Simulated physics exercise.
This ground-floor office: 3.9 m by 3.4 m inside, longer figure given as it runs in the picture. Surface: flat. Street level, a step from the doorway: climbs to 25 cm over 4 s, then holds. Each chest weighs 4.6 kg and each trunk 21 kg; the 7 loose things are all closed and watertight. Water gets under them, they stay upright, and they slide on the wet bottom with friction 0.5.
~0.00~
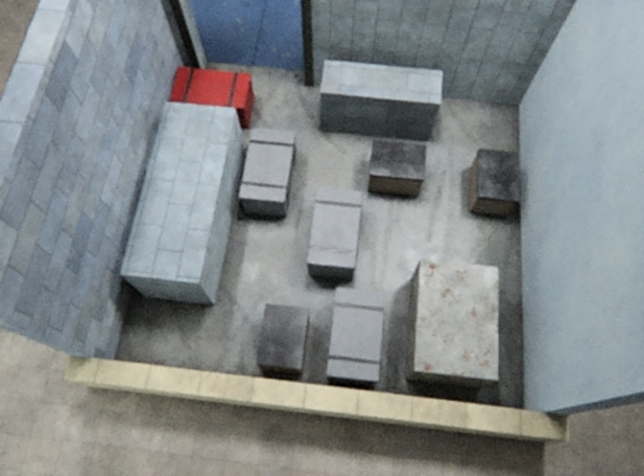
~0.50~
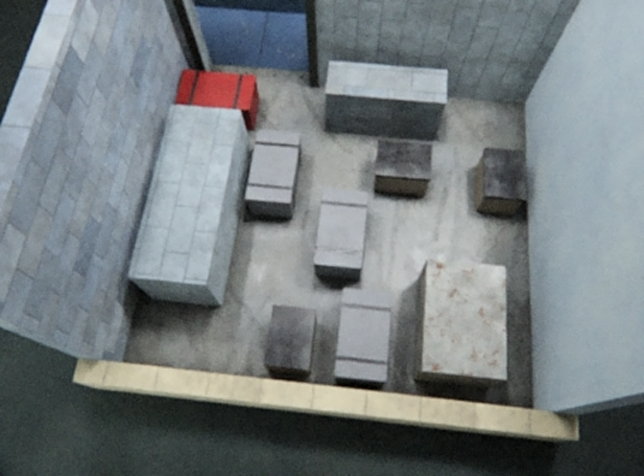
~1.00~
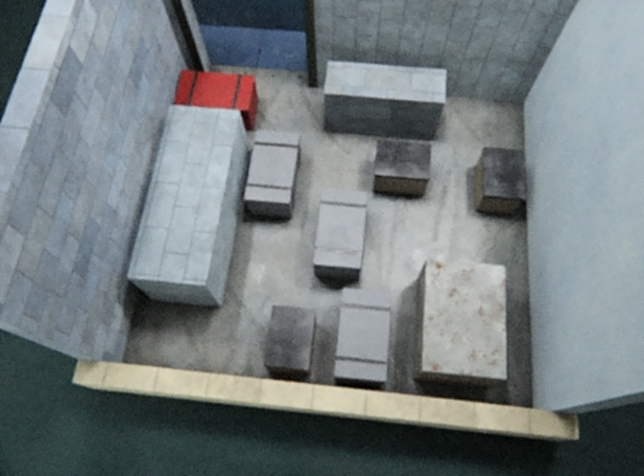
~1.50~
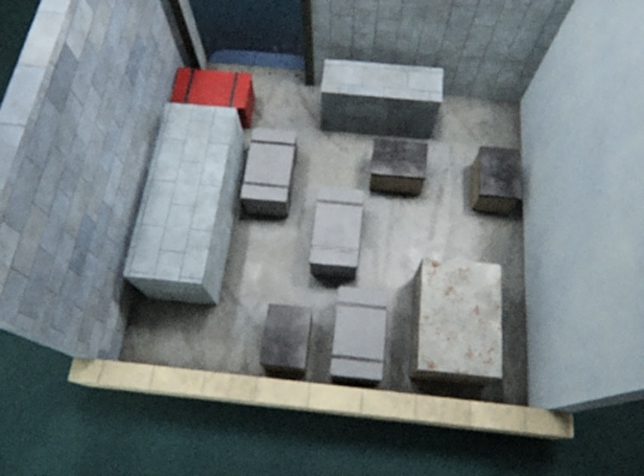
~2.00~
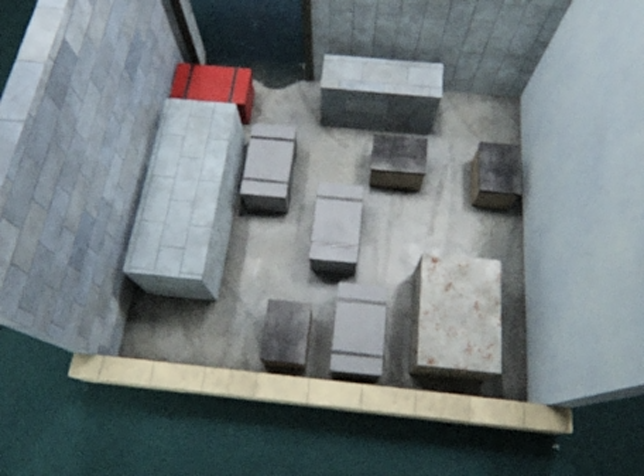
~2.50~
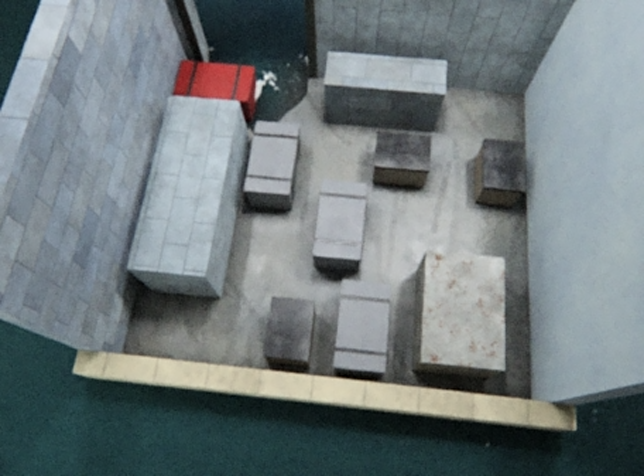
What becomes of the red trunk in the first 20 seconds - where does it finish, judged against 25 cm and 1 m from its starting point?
The red trunk finishes beyond 1 m away.
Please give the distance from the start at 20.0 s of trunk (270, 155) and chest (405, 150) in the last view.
200 cm and 30 cm respectively.
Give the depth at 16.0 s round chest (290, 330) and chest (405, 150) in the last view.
Some 22 cm at the first, some 21 cm at the second.
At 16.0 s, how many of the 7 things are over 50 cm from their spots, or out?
I make it 7.
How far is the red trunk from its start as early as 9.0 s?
About 250 cm by then.
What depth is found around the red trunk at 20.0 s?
I'd put it at about 25 cm.
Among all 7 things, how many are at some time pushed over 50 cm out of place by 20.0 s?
Count: 7.
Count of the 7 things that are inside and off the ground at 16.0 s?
I'd say 7 of them.
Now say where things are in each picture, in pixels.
The red trunk at (211, 87), on the bottom; water covers 0.0 m2; 0 of 7 have shifted, in the first picture.
The red trunk at (216, 90) rests on the ground; 0.0 m2 under water; 0 of 7 have shifted, in the second picture.
The red trunk at (215, 90) rests on the ground; 0.0 m2 under water; 0 of 7 have shifted, in the third picture.
The red trunk at (211, 88), on the bottom; 0.0 m2 under water; 0 of 7 have shifted, in the fourth picture.
The red trunk at (211, 83), on the bottom; 0.1 m2 under water; 0 of 7 have shifted, in the fifth picture.
The red trunk at (214, 81), on the bottom; water covers 0.5 m2; 0 of 7 have shifted, in the sixth picture.
After 4.0 s the red trunk is near (205, 95), 0.2 m from its start, afloat; 1 afloat.
After 9.0 s the red trunk is near (404, 191), 2.4 m from its start, afloat; 7 afloat.
After 16.0 s the red trunk is near (493, 141), 3.0 m from its start, afloat; 7 afloat.
After 20.0 s the red trunk is near (472, 128), 2.7 m from its start, afloat; 7 afloat.
